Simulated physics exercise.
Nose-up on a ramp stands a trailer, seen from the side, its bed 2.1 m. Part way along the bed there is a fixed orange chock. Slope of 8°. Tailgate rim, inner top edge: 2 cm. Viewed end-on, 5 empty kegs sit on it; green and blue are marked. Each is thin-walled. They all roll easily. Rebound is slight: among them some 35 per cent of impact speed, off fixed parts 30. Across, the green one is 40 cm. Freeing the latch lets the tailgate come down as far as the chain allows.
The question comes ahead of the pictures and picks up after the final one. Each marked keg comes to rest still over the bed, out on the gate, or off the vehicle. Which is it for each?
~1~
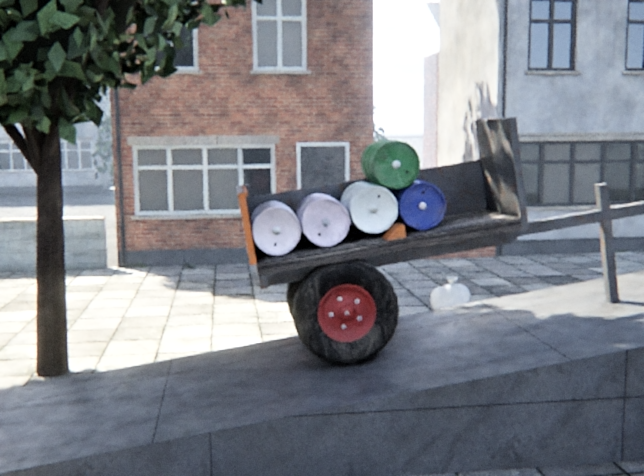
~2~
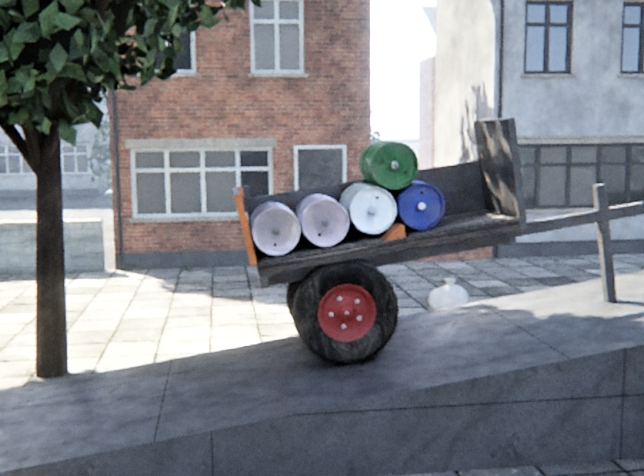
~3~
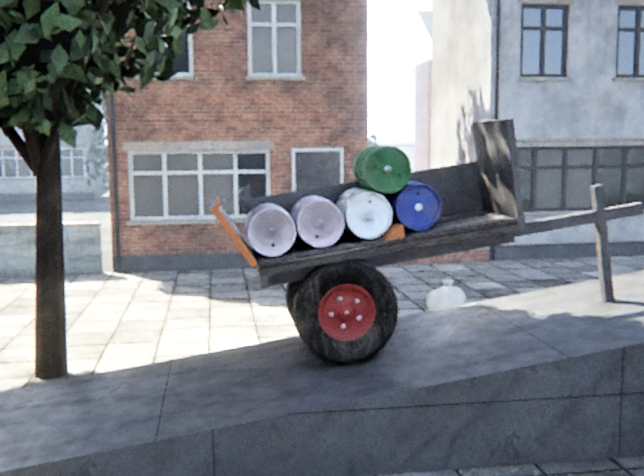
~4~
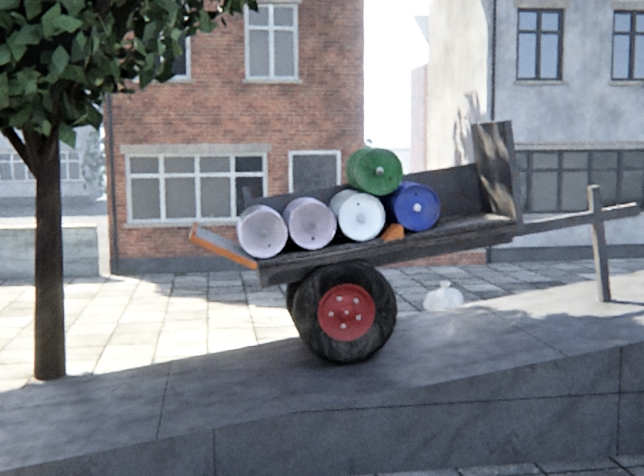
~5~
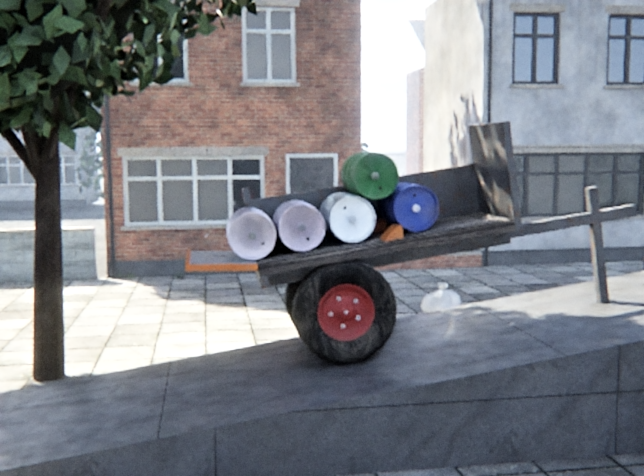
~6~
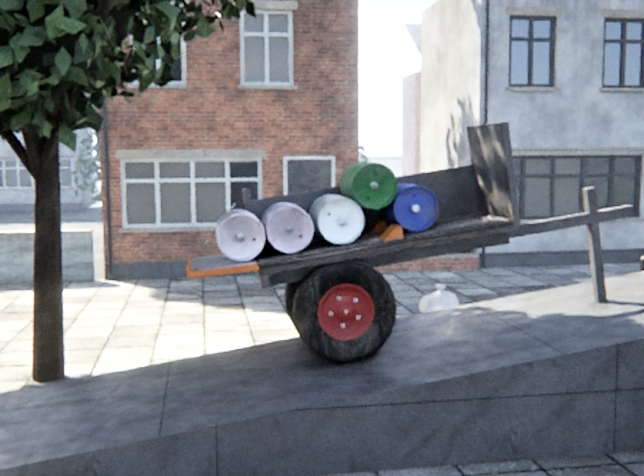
Green: Off the vehicle, blue: Still over the bed.
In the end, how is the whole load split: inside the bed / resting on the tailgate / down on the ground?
The numbers run 1, 0, 4 in that sequence.
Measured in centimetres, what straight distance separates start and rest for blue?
The blue one comes to about 5.
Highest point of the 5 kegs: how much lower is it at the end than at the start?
35 cm.
Then, 0.9 s after the last picture, green is on the bed, 40 cm short of the hinge, rolling left; blue is on the bed, 135 cm short of the hinge; 1 gone off the back.
Then, 2.1 s after the last picture, green is dropping off the gate; no change for blue; 4 gone off the back.
At rest (3.6 s after the last picture), green is out on the ground; blue is on the bed, 135 cm short of the hinge; 4 gone off the back.
